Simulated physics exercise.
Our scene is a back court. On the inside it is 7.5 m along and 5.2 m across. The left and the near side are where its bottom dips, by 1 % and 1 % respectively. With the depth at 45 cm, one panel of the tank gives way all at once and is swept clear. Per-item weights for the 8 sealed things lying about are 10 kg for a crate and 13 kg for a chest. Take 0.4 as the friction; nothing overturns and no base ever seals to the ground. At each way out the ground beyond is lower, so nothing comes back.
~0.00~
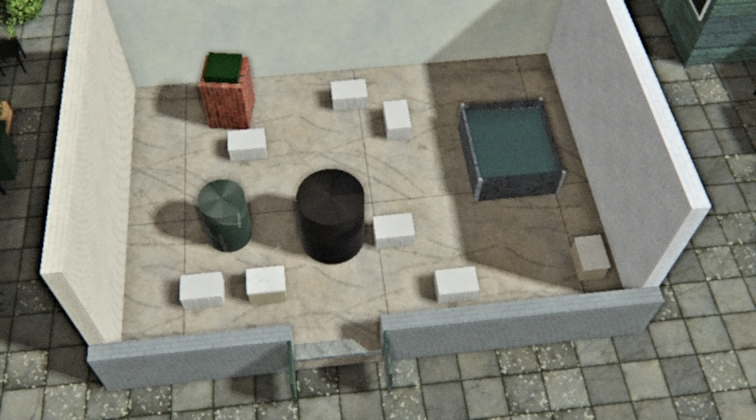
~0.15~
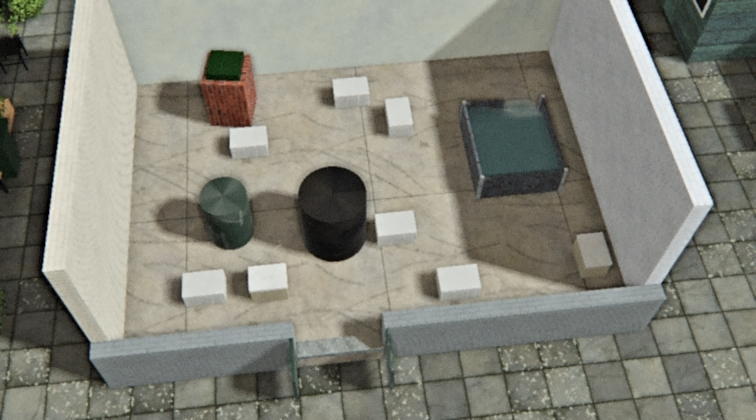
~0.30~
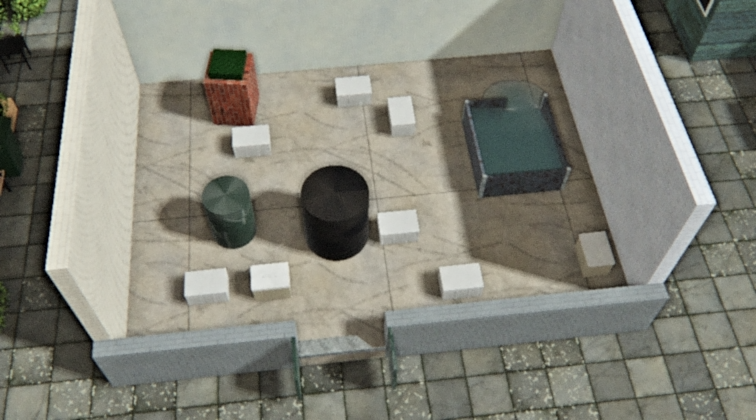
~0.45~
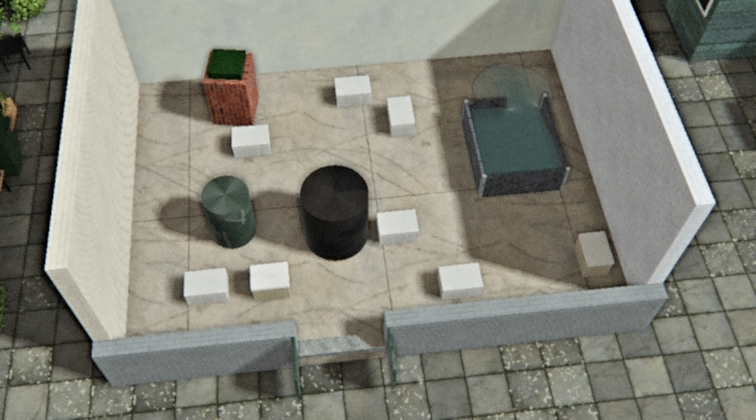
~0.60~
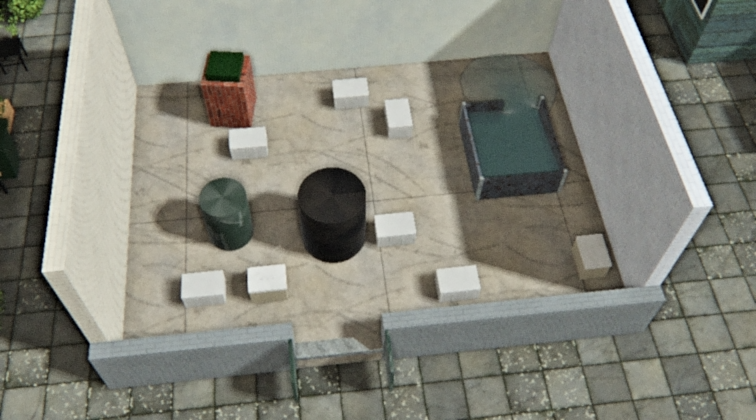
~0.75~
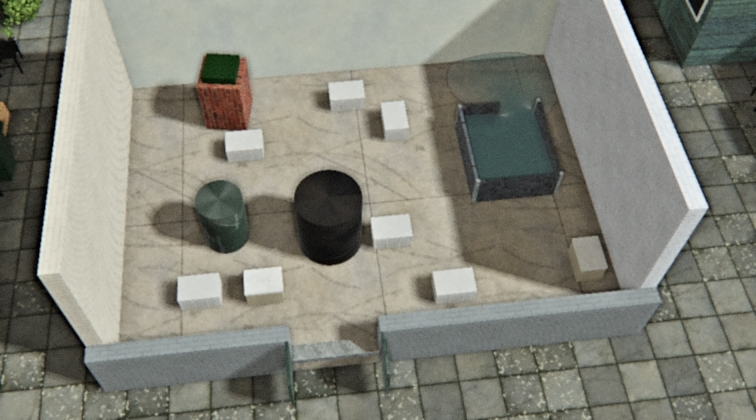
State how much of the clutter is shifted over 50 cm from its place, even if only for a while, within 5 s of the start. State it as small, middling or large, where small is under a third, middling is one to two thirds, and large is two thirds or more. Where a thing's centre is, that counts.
Small.
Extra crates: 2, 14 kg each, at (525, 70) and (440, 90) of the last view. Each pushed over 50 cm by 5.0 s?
Taking them in order: Above the mark and above the mark.
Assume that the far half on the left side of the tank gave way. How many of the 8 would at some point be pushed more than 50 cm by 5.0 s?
In that case the number is 3.
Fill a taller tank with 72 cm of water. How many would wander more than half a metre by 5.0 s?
Then 4 of them.
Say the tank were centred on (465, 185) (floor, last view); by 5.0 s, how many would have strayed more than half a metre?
0.
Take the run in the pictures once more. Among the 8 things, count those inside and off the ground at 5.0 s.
By my count, 1.
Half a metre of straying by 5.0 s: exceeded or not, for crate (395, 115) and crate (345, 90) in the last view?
First one exceeds it, second one exceeds it.
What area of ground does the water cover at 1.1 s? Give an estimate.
I'd estimate close to 4.5 m2.
After 1.1 s 0 of 8 are over 50 cm from their spots; 0 afloat.
After 2.2 s 0 of 8 are over 50 cm from their spots; 0 afloat.
After 3.5 s 1 of 8 are over 50 cm from their spots; 0 afloat.
After 5.0 s 2 of 8 are over 50 cm from their spots, and 2 have been at some point; 1 afloat.
